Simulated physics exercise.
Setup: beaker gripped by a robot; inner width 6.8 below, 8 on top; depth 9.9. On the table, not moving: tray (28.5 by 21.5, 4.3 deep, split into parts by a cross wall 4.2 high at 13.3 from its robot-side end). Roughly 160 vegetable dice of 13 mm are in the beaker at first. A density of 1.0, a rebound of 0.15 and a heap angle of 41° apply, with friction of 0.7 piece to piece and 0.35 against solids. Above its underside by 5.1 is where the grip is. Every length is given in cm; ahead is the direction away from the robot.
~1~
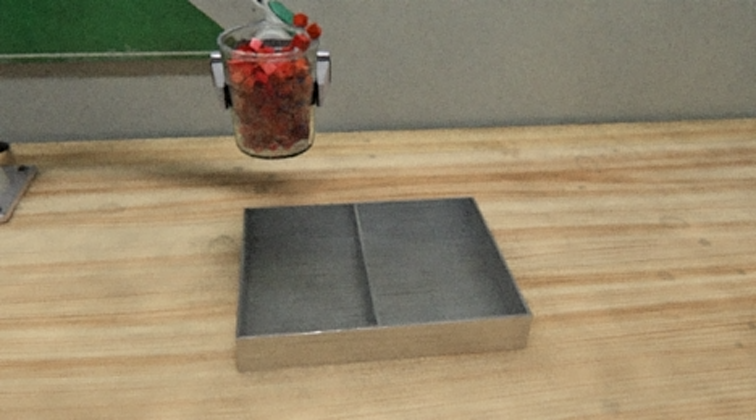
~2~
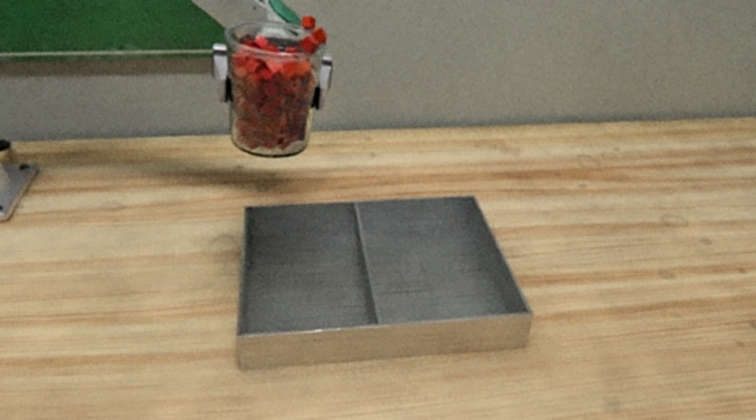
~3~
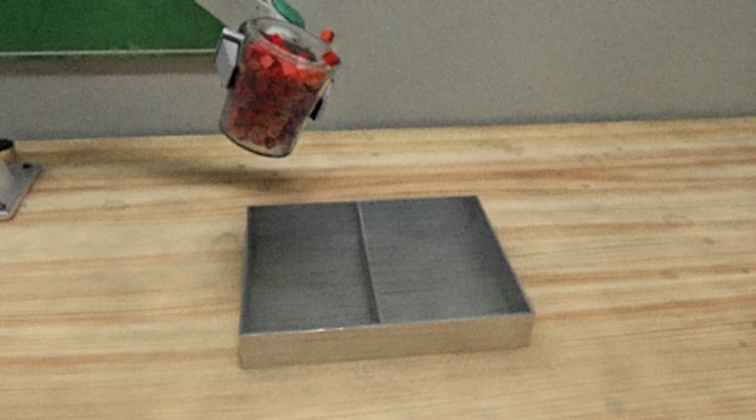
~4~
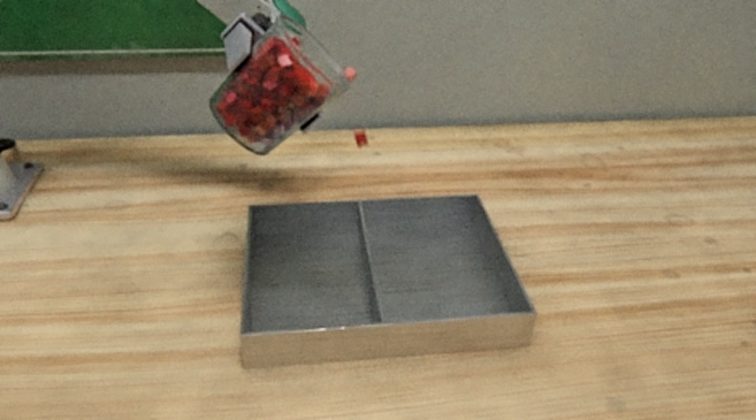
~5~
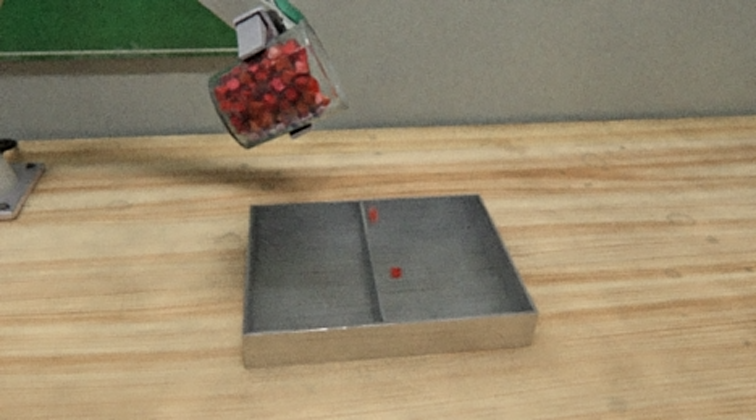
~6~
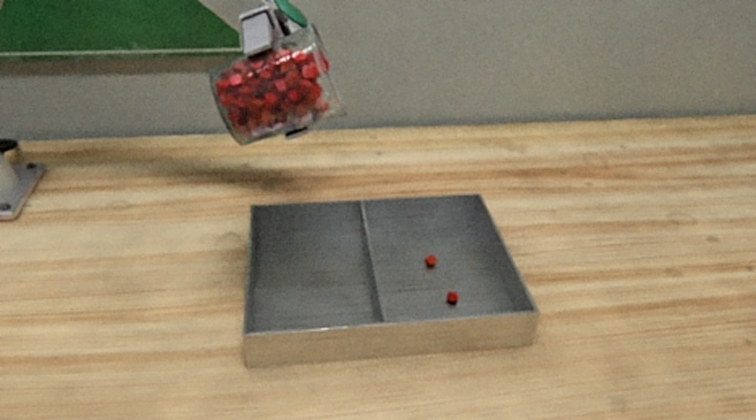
To begin with, a robot gripper holds a glass beaker full of red vegetable dice upright above a metal tray split by a divider. The beaker then tilts steeply to the right, and two dice drop into the tray's right-hand part while the rest stay inside the beaker.
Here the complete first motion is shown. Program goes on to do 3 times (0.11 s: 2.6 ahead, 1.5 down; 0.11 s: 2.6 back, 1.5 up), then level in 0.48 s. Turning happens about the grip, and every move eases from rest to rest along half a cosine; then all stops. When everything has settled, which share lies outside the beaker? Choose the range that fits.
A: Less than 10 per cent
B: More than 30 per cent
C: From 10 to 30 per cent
C, from 10 to 30 per cent.
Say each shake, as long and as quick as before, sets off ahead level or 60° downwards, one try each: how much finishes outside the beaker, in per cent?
You'd get about 35 per cent with the first setting and about 5 per cent with the second.
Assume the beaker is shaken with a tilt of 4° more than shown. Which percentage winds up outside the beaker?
Close to 20 in a hundred, I'd say.
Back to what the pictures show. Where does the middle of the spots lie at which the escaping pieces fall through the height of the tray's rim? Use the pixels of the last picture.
They come down centred close to (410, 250).
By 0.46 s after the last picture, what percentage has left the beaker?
Roughly 10 percent up to then.
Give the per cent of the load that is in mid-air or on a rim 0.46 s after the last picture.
My guess is some 2 in a hundred.
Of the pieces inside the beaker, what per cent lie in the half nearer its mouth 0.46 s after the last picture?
Near 45 %.
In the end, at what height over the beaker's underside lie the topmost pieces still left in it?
I'd say close to 10.0 cm.
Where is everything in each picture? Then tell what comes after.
In the first frame, beaker middle at (272, 94), level; upper third of the load around (271, 69), from x 235 to 315, top at y 20; 155 in the beaker.
In the second frame, beaker middle at (273, 92), tilted 7° forward; upper third of the load around (272, 67), from x 240 to 320, top at y 25.
In the third frame, beaker middle at (275, 92), tilted 24° forward; upper third of the load around (277, 68), from x 235 to 330, top at y 35.
In the fourth frame, beaker middle at (276, 91), tilted 46° forward; upper third of the load around (280, 70), from x 225 to 360, top at y 40; 153 in the beaker, 2 in flight or on a rim.
In the fifth frame, beaker middle at (277, 90), tilted 63° forward; upper third of the load around (284, 70), from x 225 to 395, top at y 45; 153 in the beaker, 2 in the far-side part.
In the sixth frame, beaker middle at (277, 90), tilted 70° forward; upper third of the load around (283, 71), from x 225 to 455, top at y 55; 153 in the beaker, 2 in the far-side part.
Then, 0.46 s after the last picture, tilted 70° forward, highest piece 27 above the table; 140 in the beaker, 9 in the far-side part, 3 in the robot-side part, 3 in flight or on a rim.
Then, 0.91 s after the last picture, tilted 32° forward, highest piece 28 above the table; 134 in the beaker, 14 in the far-side part, 7 in the robot-side part.
Then, 1.34 s after the last picture, level, highest piece 29 above the table; 134 in the beaker, 14 in the far-side part, 7 in the robot-side part.
Then, 2.39 s after the last picture, level, highest piece 29 above the table; 134 in the beaker, 14 in the far-side part, 7 in the robot-side part.
Final count, 134 in the beaker, 14 in the far-side part, 7 in the robot-side part. That is 14 % outside the beaker.
